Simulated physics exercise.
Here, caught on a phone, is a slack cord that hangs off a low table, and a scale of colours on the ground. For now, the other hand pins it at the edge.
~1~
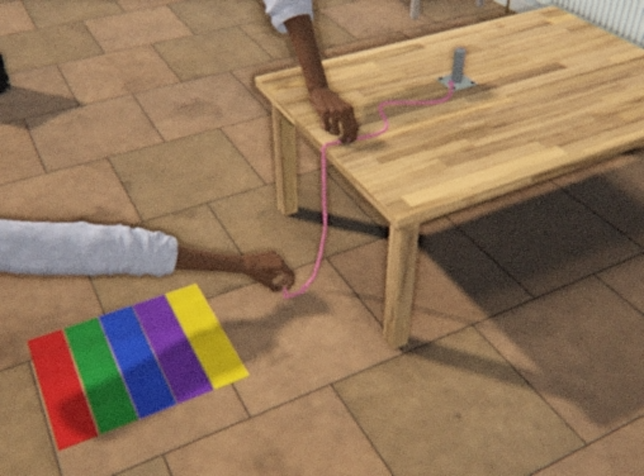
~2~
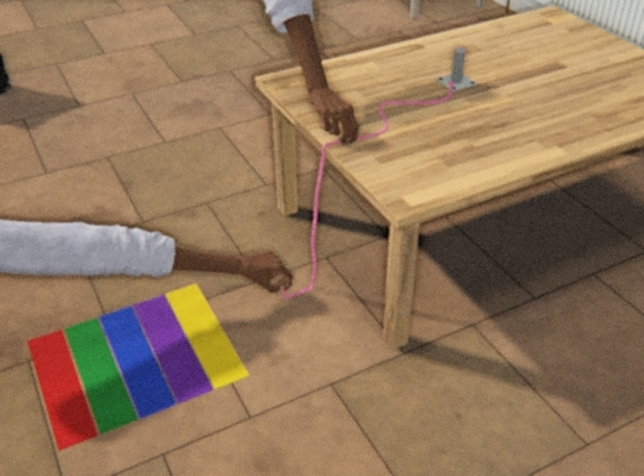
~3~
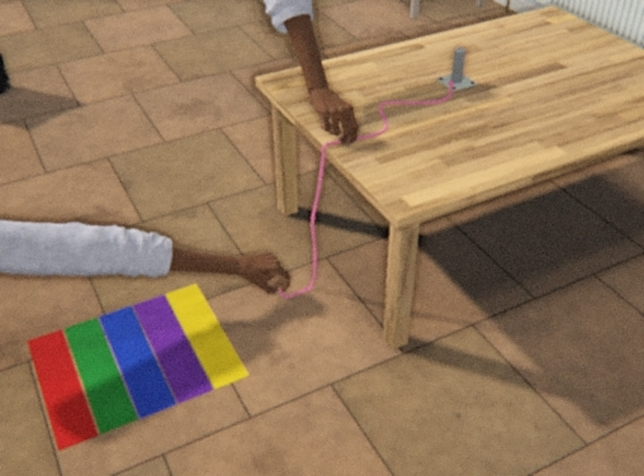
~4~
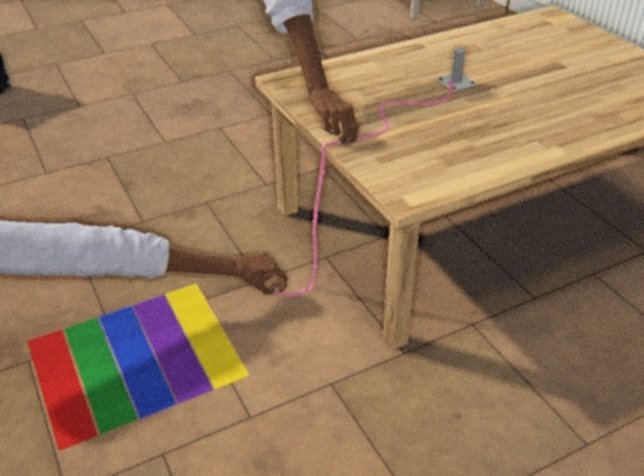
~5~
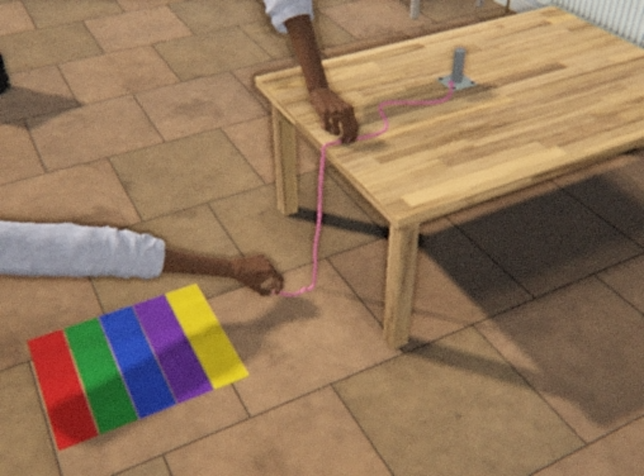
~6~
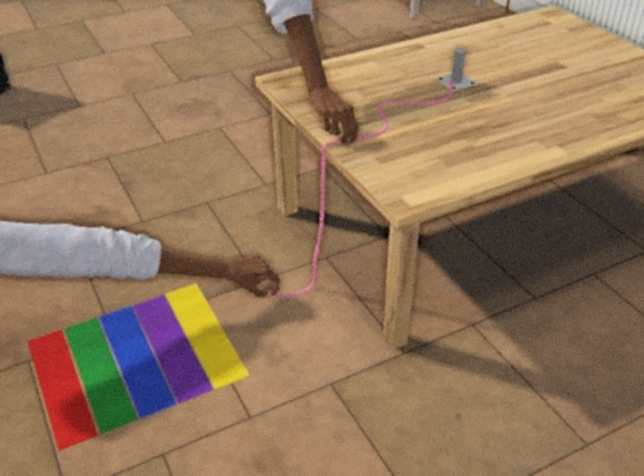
A hand near the floor drew the loose end of a pink cord slightly left, close to the yellow end of a colour strip, while another hand pinned the cord at the table's edge.
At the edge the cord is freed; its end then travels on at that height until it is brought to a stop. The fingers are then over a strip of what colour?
A blue strip.
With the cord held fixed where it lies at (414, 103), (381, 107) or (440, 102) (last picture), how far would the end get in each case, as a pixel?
Estimated pixels in sequence: (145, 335), (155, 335) and (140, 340).
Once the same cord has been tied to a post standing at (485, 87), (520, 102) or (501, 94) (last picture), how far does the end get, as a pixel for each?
Try by try, around (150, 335), (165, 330) and (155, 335).
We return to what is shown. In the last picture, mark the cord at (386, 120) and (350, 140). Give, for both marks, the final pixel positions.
To (354, 127) for the first and to (308, 158) for the second.
Soon after, end near (190, 322); over yellow.
After that, end near (152, 336); over purple.
At the stop, end near (129, 344); over blue. Over blue.
